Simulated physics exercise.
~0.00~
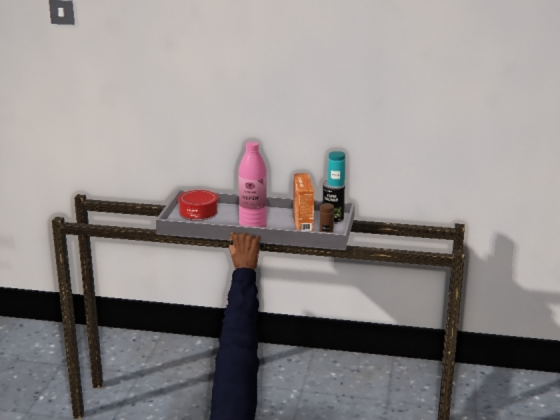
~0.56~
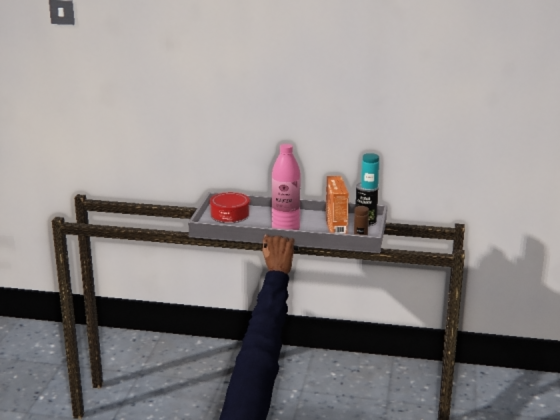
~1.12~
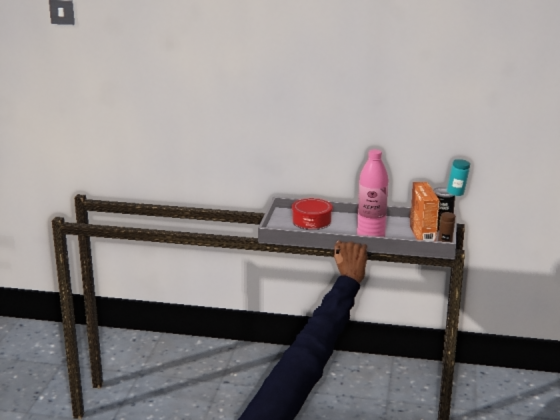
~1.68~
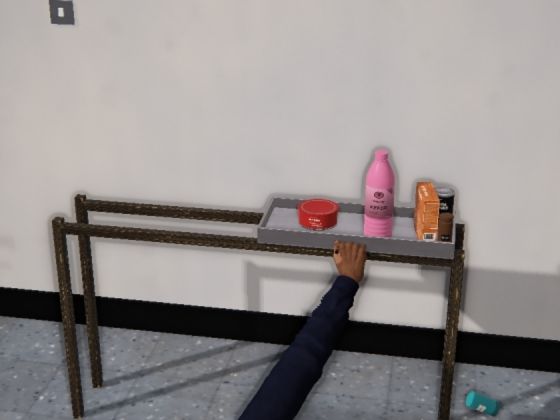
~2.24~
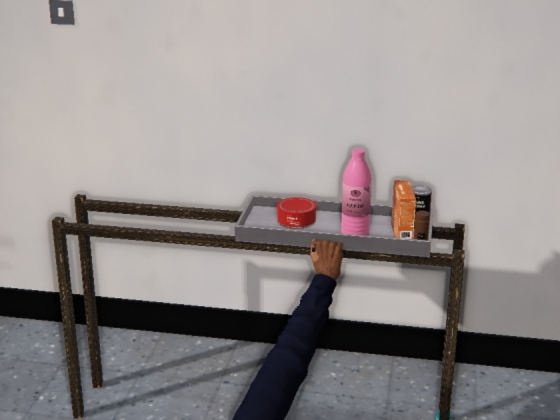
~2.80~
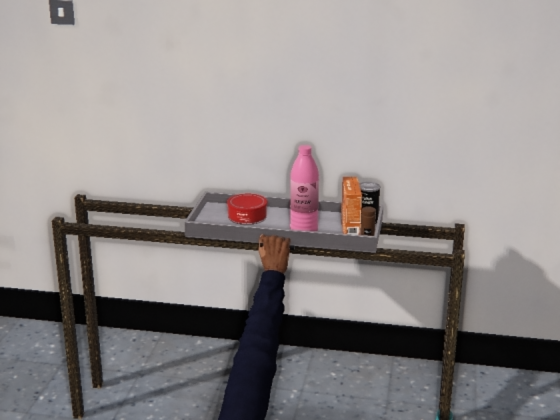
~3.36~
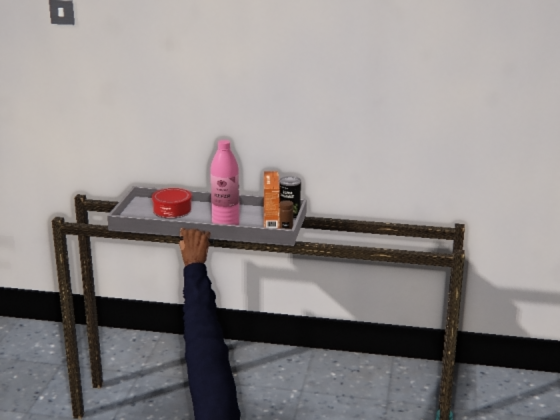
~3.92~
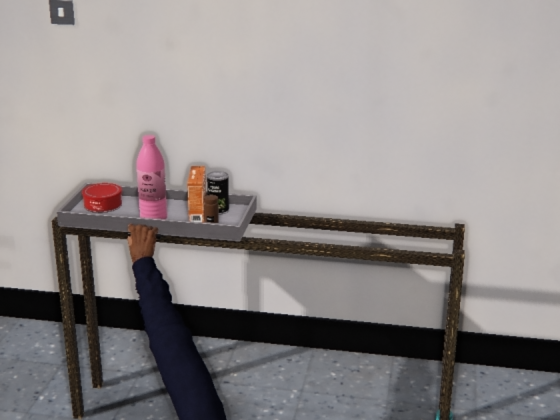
The clip opens with a hand at the front of a grey tray resting on a rail frame, holding a red tub, a pink bottle, an orange packet, a small brown shaker, and a turquoise shaker above a black tin. The hand slides the tray to the right end, where the turquoise shaker tips away and drops to the floor. The arm then moves the tray back leftward, past the middle. It finishes at the left end with the other five items still aboard and the pink bottle upright, while the turquoise shaker remains on the floor by the right leg.
